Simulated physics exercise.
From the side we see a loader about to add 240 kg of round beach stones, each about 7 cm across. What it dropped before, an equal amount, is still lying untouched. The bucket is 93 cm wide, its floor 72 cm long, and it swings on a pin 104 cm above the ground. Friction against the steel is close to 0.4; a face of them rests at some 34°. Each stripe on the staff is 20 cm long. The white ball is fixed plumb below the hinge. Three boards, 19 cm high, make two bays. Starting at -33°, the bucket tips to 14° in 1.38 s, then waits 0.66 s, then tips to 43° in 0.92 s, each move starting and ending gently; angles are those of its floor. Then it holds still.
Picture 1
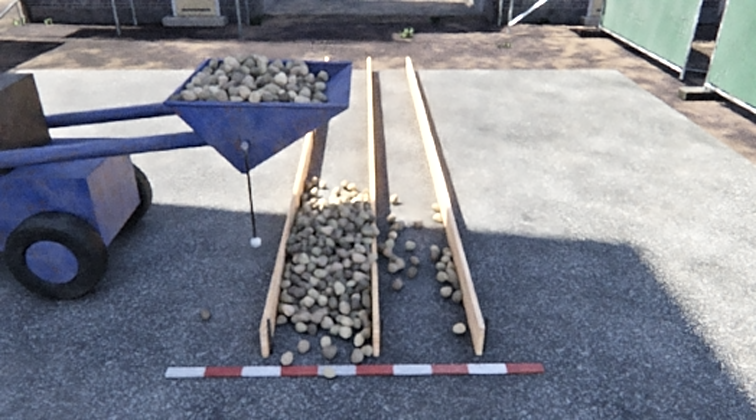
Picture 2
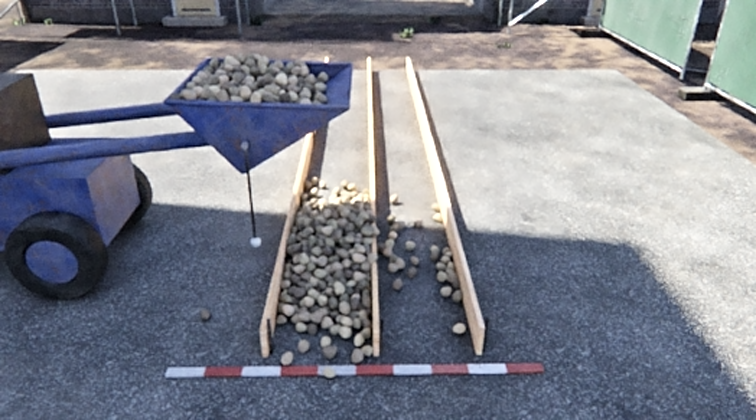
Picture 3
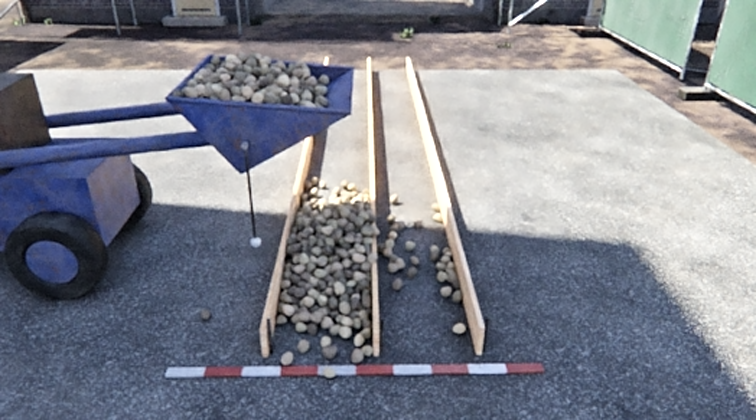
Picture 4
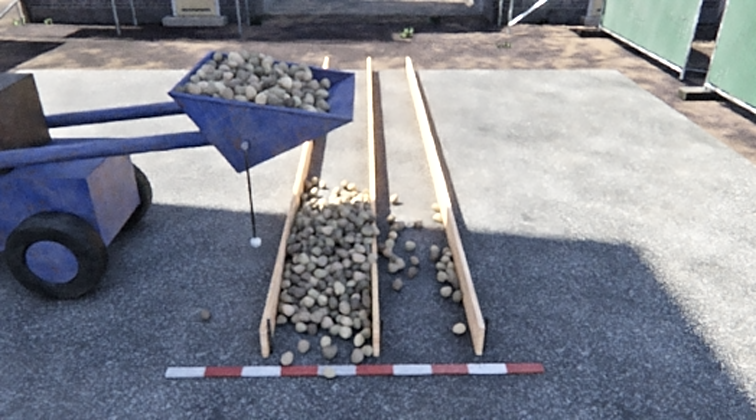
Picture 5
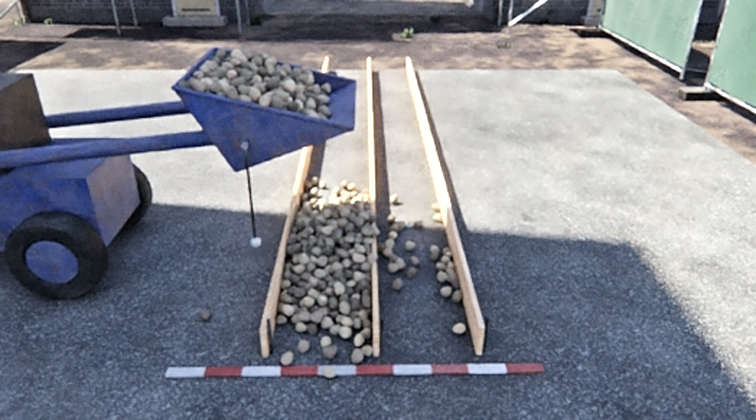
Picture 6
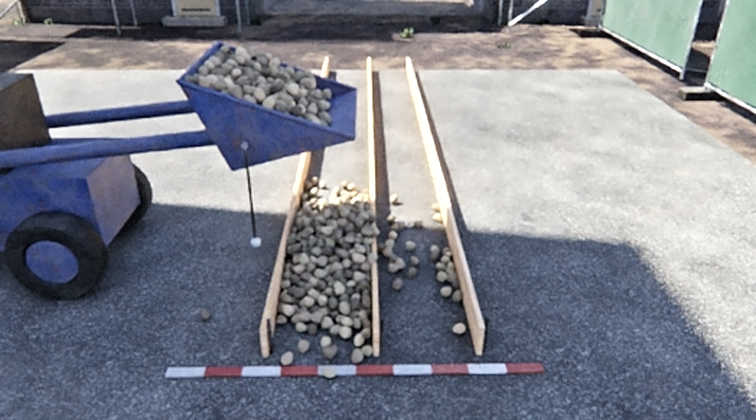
A blue loader's bucket, heaped with round stones, tilted slowly and slightly down to the right above three long wooden boards, while the stones already lying between the boards stayed where they were.
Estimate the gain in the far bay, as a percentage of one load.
Roughly 77 per cent of a load more.
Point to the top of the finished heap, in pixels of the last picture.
Around (362, 219).
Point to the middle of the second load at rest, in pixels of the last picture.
Around (396, 243).
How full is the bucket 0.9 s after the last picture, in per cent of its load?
It holds some 90 per cent.
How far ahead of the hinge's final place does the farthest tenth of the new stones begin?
About 110 cm.
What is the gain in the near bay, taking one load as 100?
About 25 per cent.
Then, 0.4 s after the last picture the floor is at 6°; in per cent of one load, 100 in the bucket, 94 in the near bay, 6 in the far bay; the foremost stones are at (448, 255).
Then, 0.9 s after the last picture the floor is at 14°; in per cent of one load, 88 in the bucket, 104 in the near bay, 8 in the far bay; the foremost stones are at (448, 255).
Then, 2.8 s after the last picture the floor is at 43°; in per cent of one load, 0 in the bucket, 118 in the near bay, 82 in the far bay; the foremost stones are at (446, 243).
Then, 5.2 s after the last picture the floor is at 43°; in per cent of one load, 0 in the bucket, 117 in the near bay, 82 in the far bay; the foremost stones are at (446, 243). Net gain in the far bay, 77.
